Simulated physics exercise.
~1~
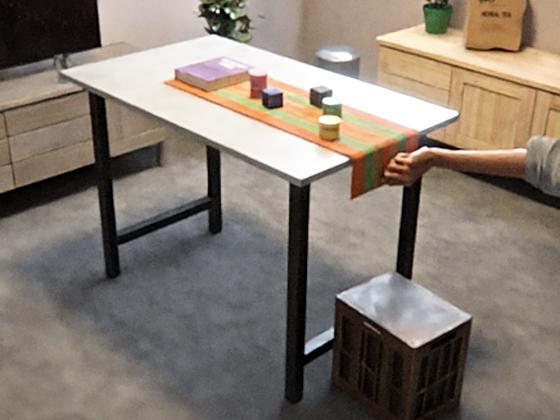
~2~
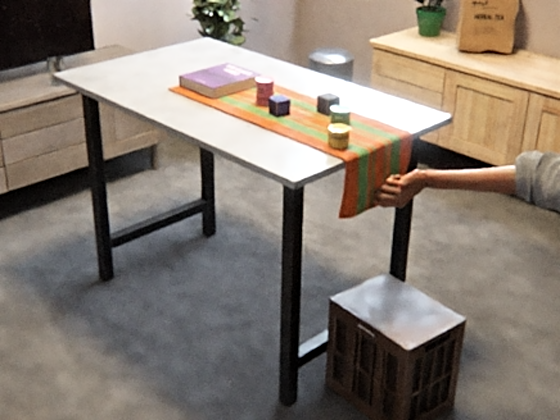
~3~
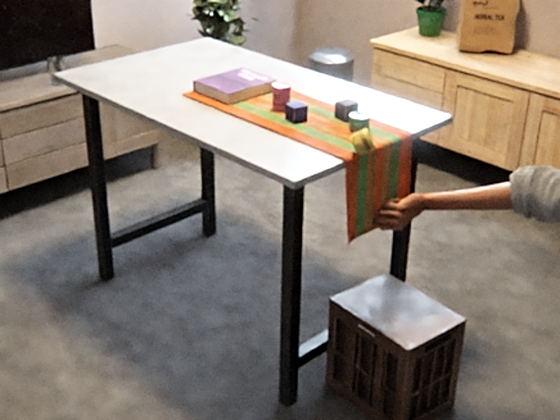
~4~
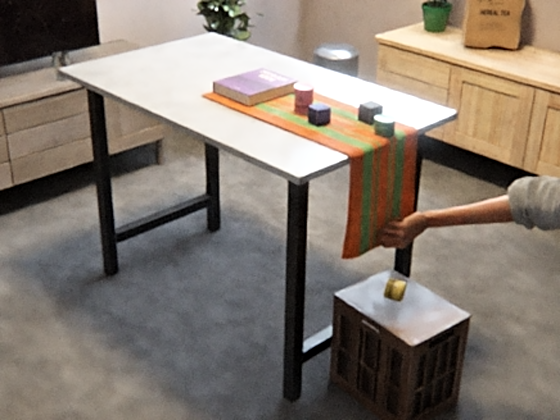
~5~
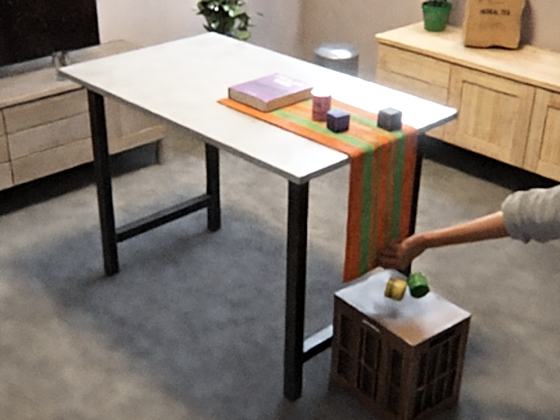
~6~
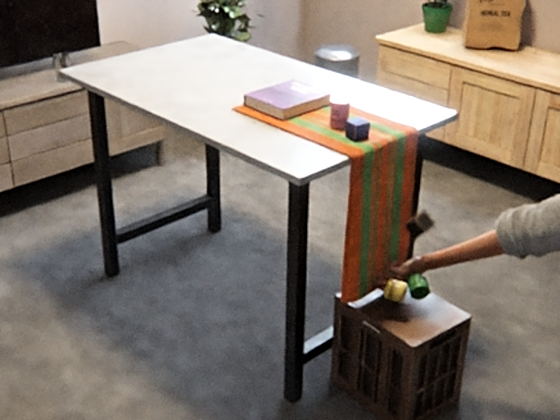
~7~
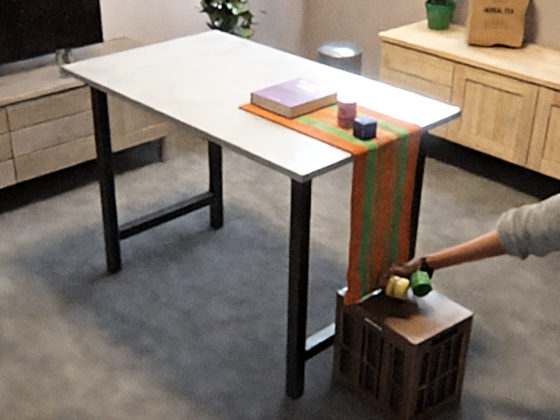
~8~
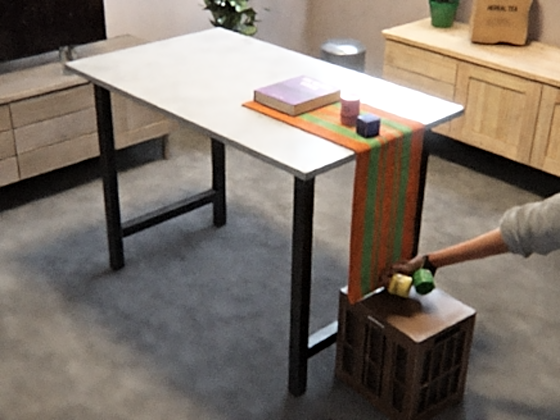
A hand pulling an orange striped scarf down over a table's end, three small objects dropping onto the brown crate below.
